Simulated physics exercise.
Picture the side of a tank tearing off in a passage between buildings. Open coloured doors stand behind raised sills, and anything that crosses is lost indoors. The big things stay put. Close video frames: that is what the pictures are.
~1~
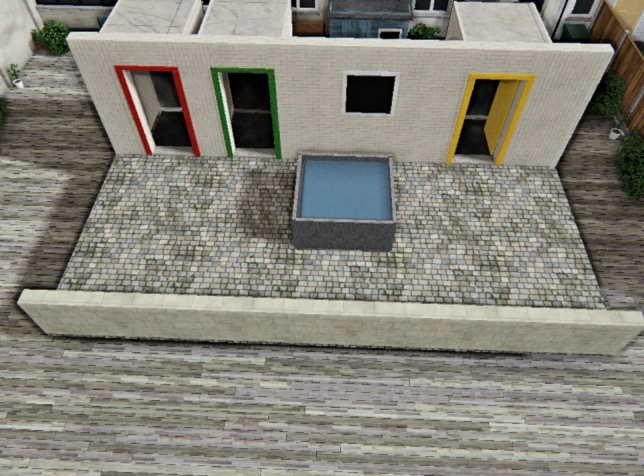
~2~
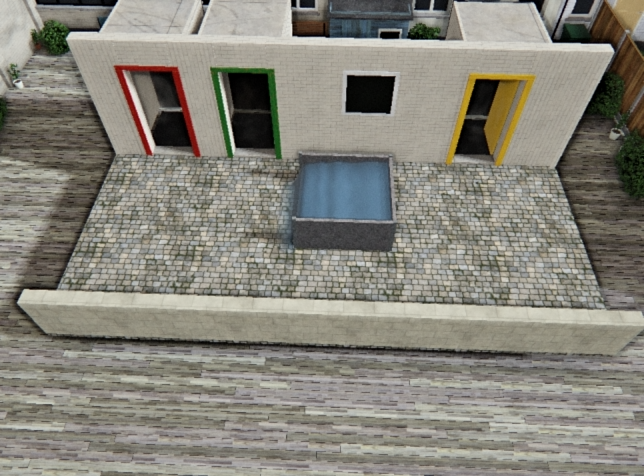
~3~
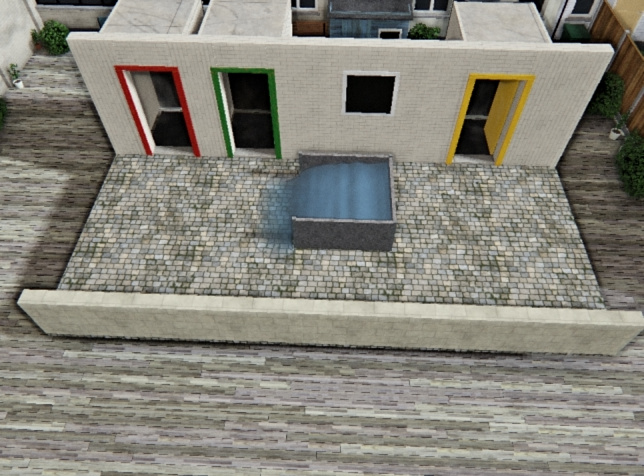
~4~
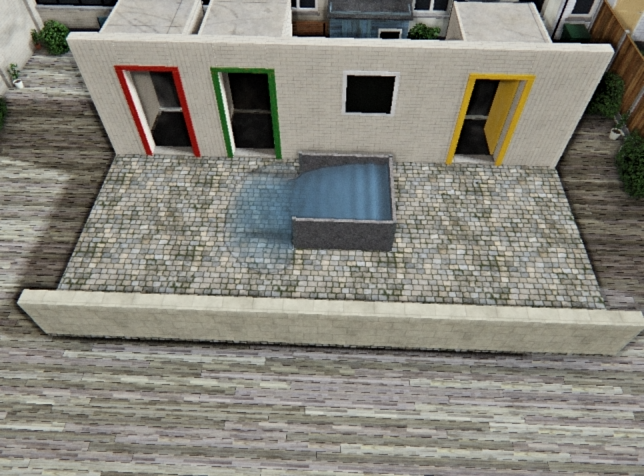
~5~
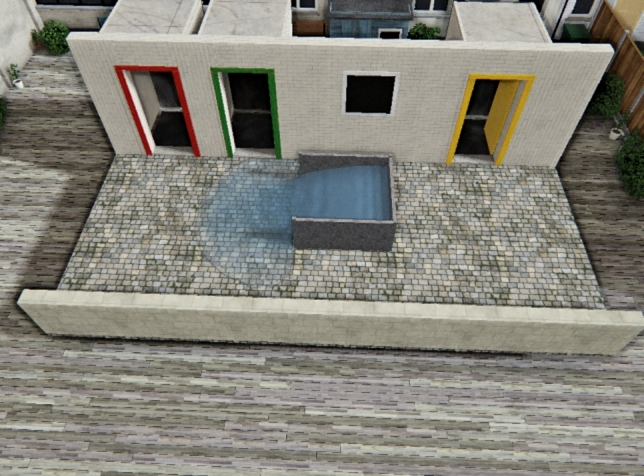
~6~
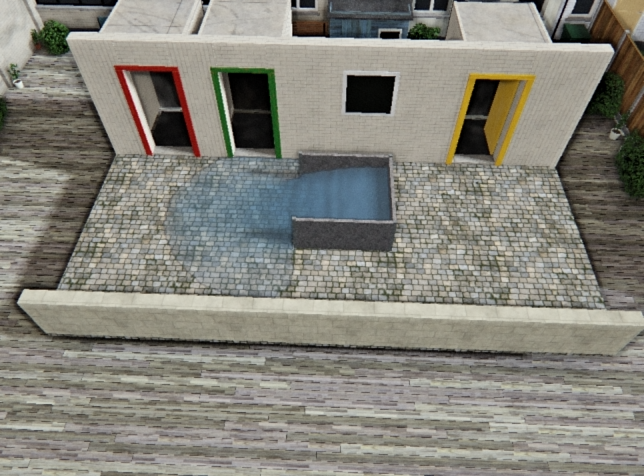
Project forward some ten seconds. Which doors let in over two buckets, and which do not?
At the end, the green door passes two buckets. The yellow door does not pass two buckets. The red door passes two buckets.
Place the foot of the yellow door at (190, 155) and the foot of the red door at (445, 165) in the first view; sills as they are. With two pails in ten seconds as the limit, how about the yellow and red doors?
Yellow tops the limit, red falls short.
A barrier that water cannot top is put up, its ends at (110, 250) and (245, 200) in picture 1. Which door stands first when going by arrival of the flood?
My pick is the one in green.
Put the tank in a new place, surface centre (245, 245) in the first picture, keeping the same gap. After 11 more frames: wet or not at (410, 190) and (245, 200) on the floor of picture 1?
Result: Spared; spared.
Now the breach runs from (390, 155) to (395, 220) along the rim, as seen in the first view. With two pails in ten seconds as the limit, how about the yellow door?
Note: Yellow door crosses the line.
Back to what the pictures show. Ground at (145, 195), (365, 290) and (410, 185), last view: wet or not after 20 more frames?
First spot soaked, second not wet, third not wet.
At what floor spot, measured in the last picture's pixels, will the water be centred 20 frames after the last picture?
I'd say around (240, 219).
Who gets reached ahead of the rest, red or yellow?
Result: The one in red.
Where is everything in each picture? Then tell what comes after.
The first picture shows still water in the water tank at (345, 189).
In the second picture, the front is at (291, 250), out from the gap at (300, 203).
In the third picture, the front is at (268, 252), out from the gap at (300, 206).
In the fourth picture, water pours out at (300, 207) and has run to (243, 260).
In the fifth picture, water pours out at (300, 207) and has run to (199, 232).
In the sixth picture, the front is at (169, 226), out from the gap at (300, 207).
A moment on, water covers 40 % of the floor; the green door under two buckets in, the yellow door not reached, the red door wet at the sill, nothing in.
Next, water covers 45 % of the floor; the green door over two buckets in, the yellow door not reached, the red door under two buckets in.
Then, water covers 45 % of the floor; the green door over two buckets in, the yellow door not reached, the red door over two buckets in.
Later, water covers 40 % of the floor; the green door over two buckets in, the yellow door not reached, the red door over two buckets in.
In the end, water covers 35 % of the floor; the green door over two buckets in, the yellow door not reached, the red door over two buckets in.
